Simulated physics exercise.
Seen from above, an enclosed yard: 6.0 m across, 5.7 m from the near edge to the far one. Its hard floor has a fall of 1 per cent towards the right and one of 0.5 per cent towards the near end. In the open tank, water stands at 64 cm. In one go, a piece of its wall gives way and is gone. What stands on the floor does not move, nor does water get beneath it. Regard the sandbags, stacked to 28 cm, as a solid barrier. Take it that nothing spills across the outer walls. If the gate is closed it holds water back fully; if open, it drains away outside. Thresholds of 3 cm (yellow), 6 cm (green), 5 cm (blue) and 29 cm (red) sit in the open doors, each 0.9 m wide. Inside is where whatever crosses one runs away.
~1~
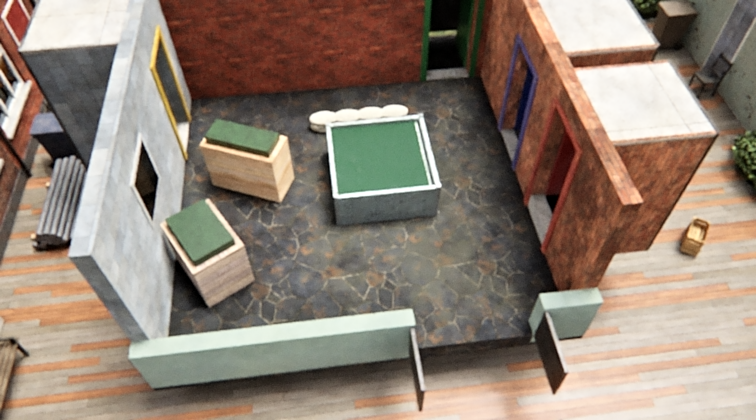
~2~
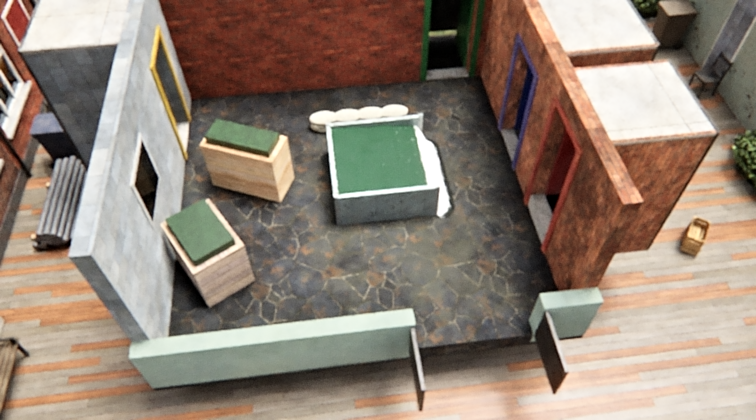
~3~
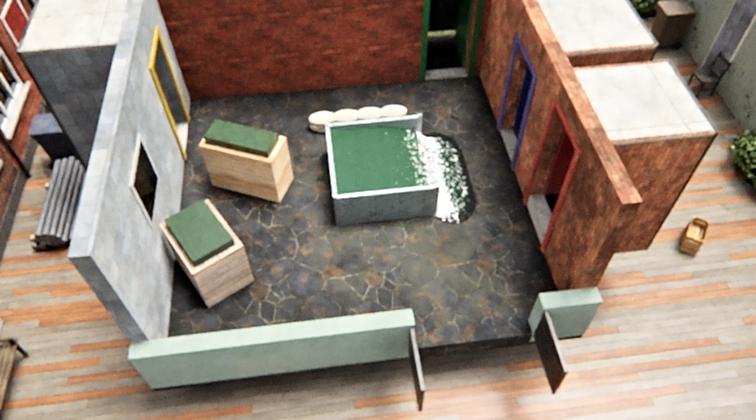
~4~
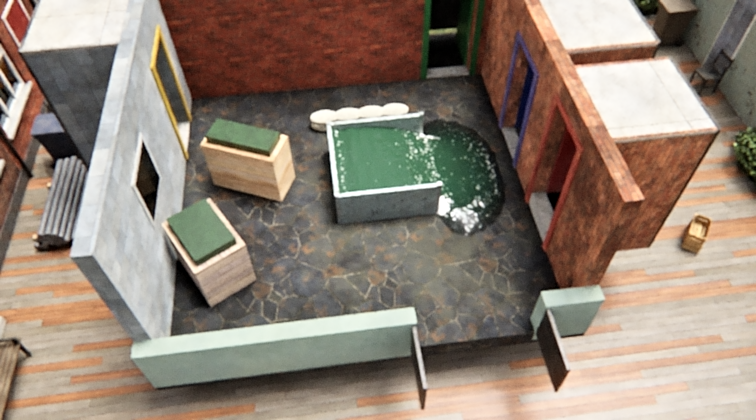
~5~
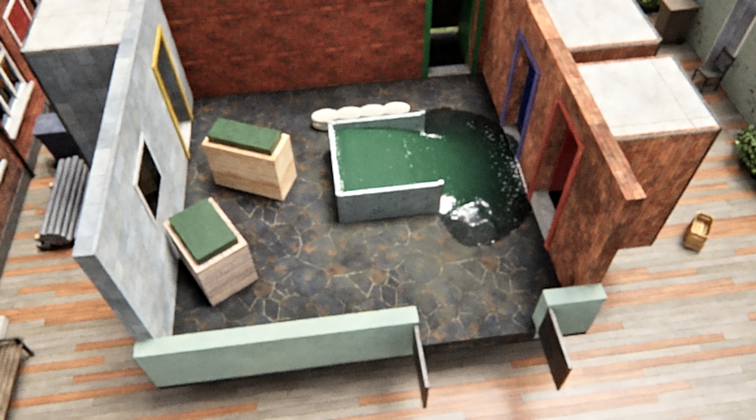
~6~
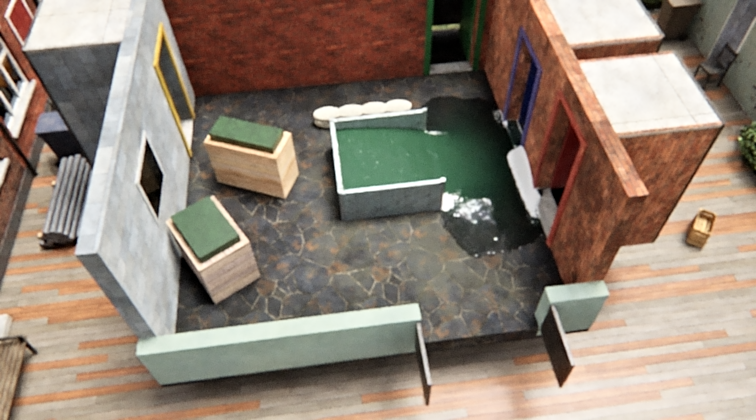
A green tank's right wall gives way and water pours out, spreading across the stone floor.
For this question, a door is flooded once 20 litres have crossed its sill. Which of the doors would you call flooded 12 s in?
I would call the yellow door not flooded; I would call the green door flooded; I would call the blue door flooded; I would call the red door not flooded.
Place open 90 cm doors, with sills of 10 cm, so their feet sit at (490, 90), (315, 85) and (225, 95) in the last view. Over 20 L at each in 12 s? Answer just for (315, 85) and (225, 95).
Door 1: Limit not reached; door 2: Limit not reached.
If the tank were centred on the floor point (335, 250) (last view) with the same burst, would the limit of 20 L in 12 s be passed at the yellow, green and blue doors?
Yellow gets no more than that, green gets more than that, blue gets more than that.
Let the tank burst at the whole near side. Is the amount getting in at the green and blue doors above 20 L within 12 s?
Versus the limit - green: Within, blue: Within.
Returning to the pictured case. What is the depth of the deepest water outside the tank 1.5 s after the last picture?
Roughly 34 cm.
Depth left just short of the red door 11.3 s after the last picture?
Depth: Approx. 4.0 cm.
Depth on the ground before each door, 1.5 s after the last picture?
Yellow 0 cm, green 12 cm, blue 24 cm, red 20 cm.
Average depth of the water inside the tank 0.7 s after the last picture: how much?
Some 26 cm on average.
Then, 0.7 s after the last picture water covers 20 % of the floor and is deepest (41 cm) near (511, 168); yellow door not reached, green door not reached, blue door 26 cm at the sill, 148 L in, red door 26 cm at the sill, 0 L in.
Then, 1.5 s after the last picture water covers 25 % of the floor and is deepest (34 cm) near (558, 300); yellow door not reached, green door 12 cm at the sill, 7 L in, blue door 24 cm at the sill, 300 L in, red door 20 cm at the sill, 0 L in.
Then, 2.8 s after the last picture water covers 40 % of the floor and is deepest (20 cm) near (558, 300); yellow door not reached, green door 14 cm at the sill, 52 L in, blue door 14 cm at the sill, 404 L in, red door 11 cm at the sill, 1 L in.
Then, 6.3 s after the last picture water covers 65 % of the floor and is deepest (8 cm) near (550, 311); yellow door 3 cm at the sill, 0 L in, green door 6 cm at the sill, 93 L in, blue door 6 cm at the sill, 447 L in, red door 5 cm at the sill, 1 L in.
Then, 11.3 s after the last picture water covers 90 % of the floor and is deepest (5 cm) near (562, 310); yellow door 2 cm at the sill, 2 L in, green door 3 cm at the sill, 93 L in, blue door 3 cm at the sill, 449 L in, red door 4 cm at the sill, 1 L in.
